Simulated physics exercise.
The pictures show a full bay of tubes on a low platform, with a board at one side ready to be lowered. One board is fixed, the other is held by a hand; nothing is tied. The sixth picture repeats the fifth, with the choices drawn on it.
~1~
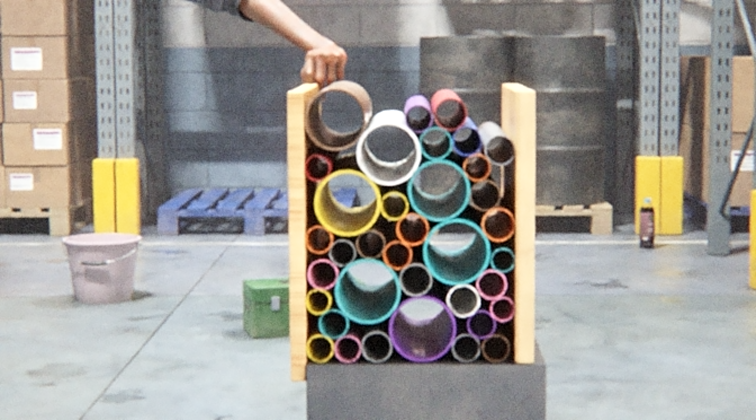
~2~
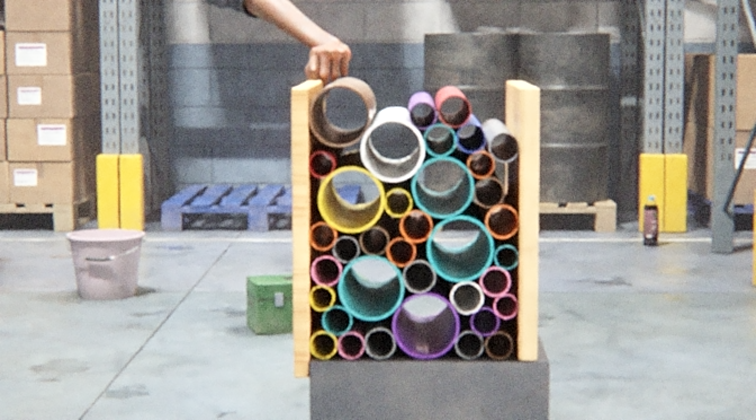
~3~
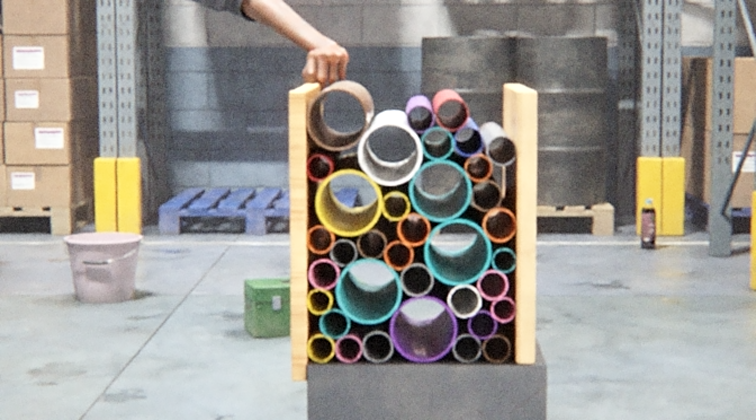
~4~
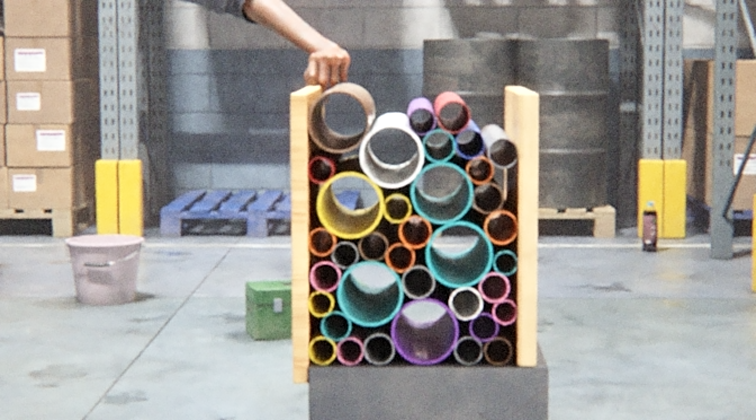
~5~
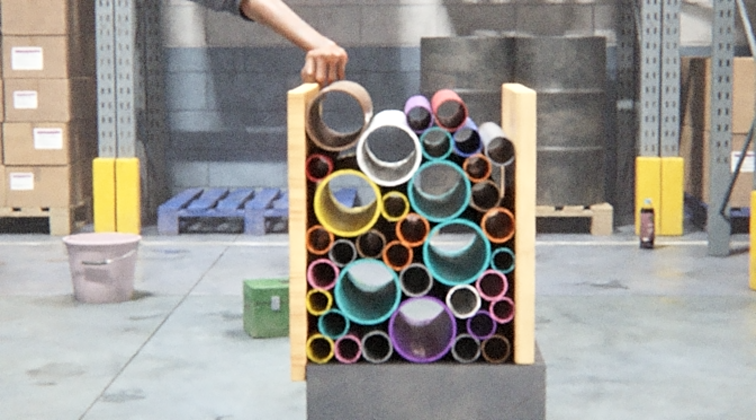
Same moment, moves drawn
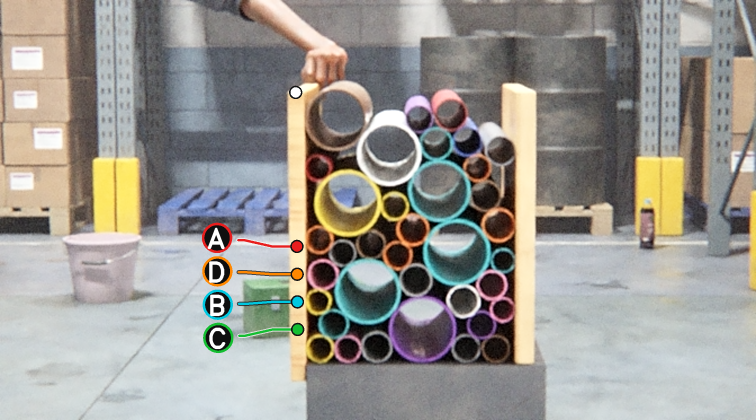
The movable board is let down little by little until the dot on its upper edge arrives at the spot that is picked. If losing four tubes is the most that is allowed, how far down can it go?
At most to A.
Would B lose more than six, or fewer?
It loses more than six.
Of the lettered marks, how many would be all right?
The number is one.
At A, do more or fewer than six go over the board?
It loses fewer than six.
On the copy, A at (297, 246); B at (298, 302); C at (298, 330); D at (297, 274); the white dot at (296, 93).
On A. First, top of the board (304, 158).
Then, top of the board (305, 234).
Finally, top of the board (305, 246), two out over the board.
By contrast, B more than four out over the board; C more than four out over the board; D more than four out over the board.
